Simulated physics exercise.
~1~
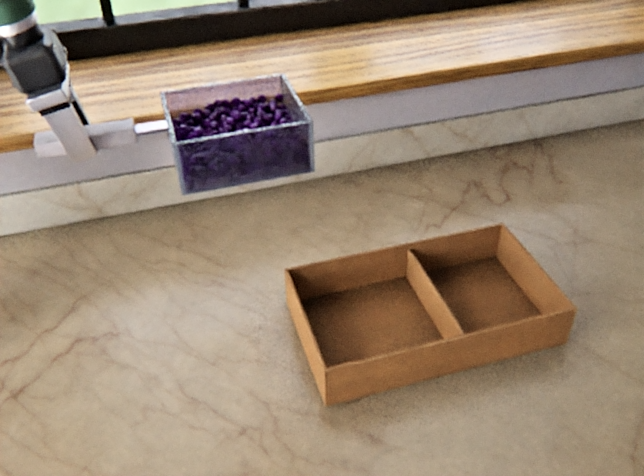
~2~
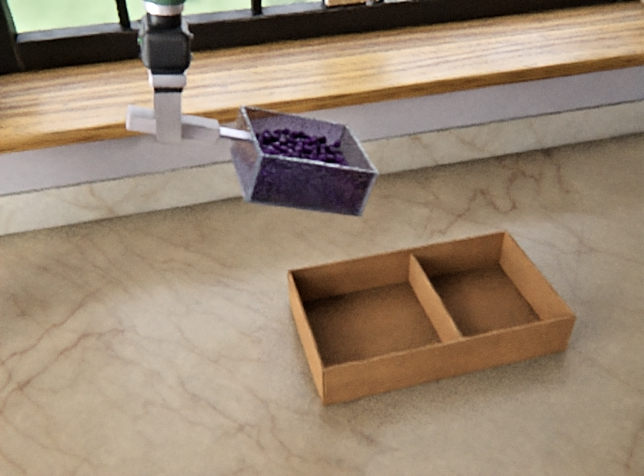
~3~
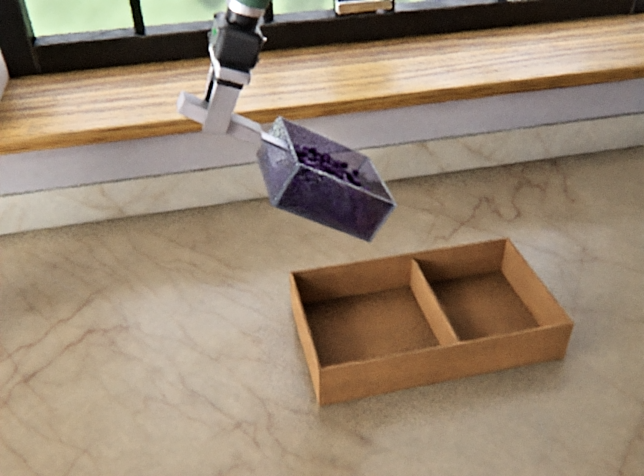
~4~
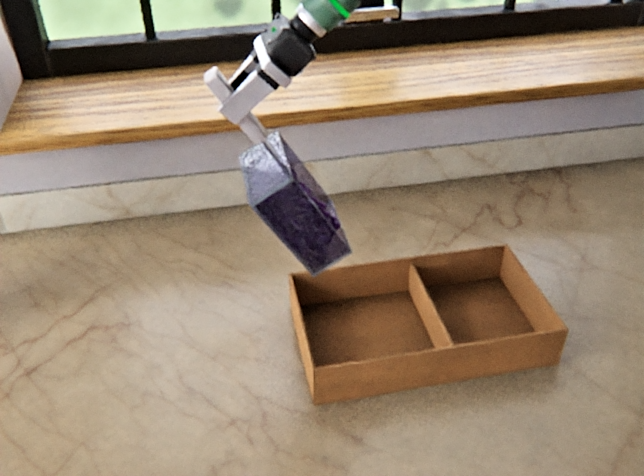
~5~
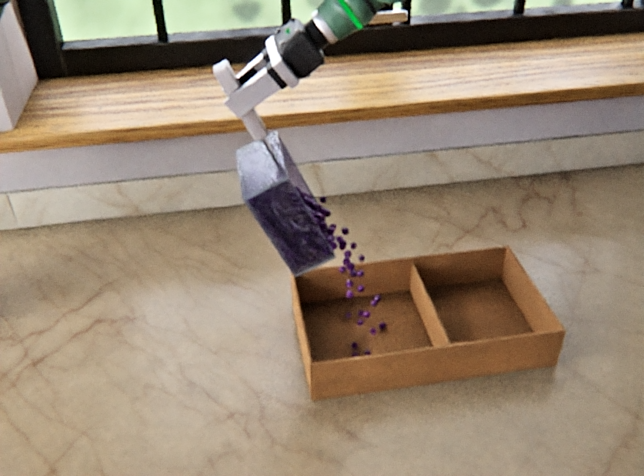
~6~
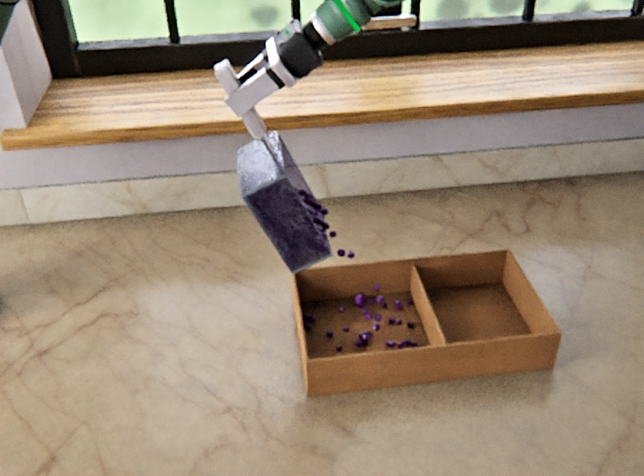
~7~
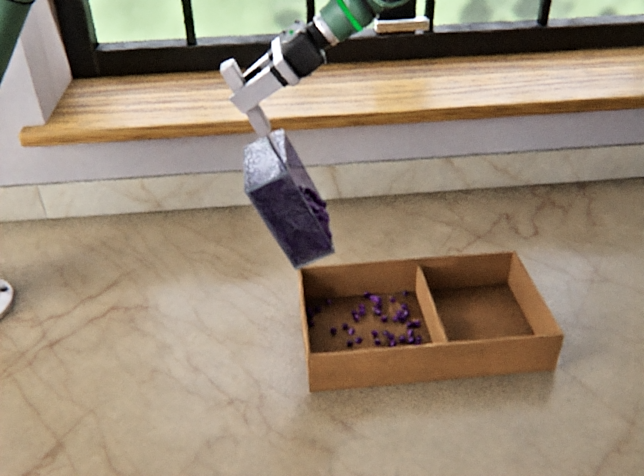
In the video, a robot arm moves a clear box of purple beads rightward over a marble-look surface and tips it steeply beside a brown divided tray. Some beads spill into the tray's left compartment, then the box is held still, tilted, with most beads still inside.
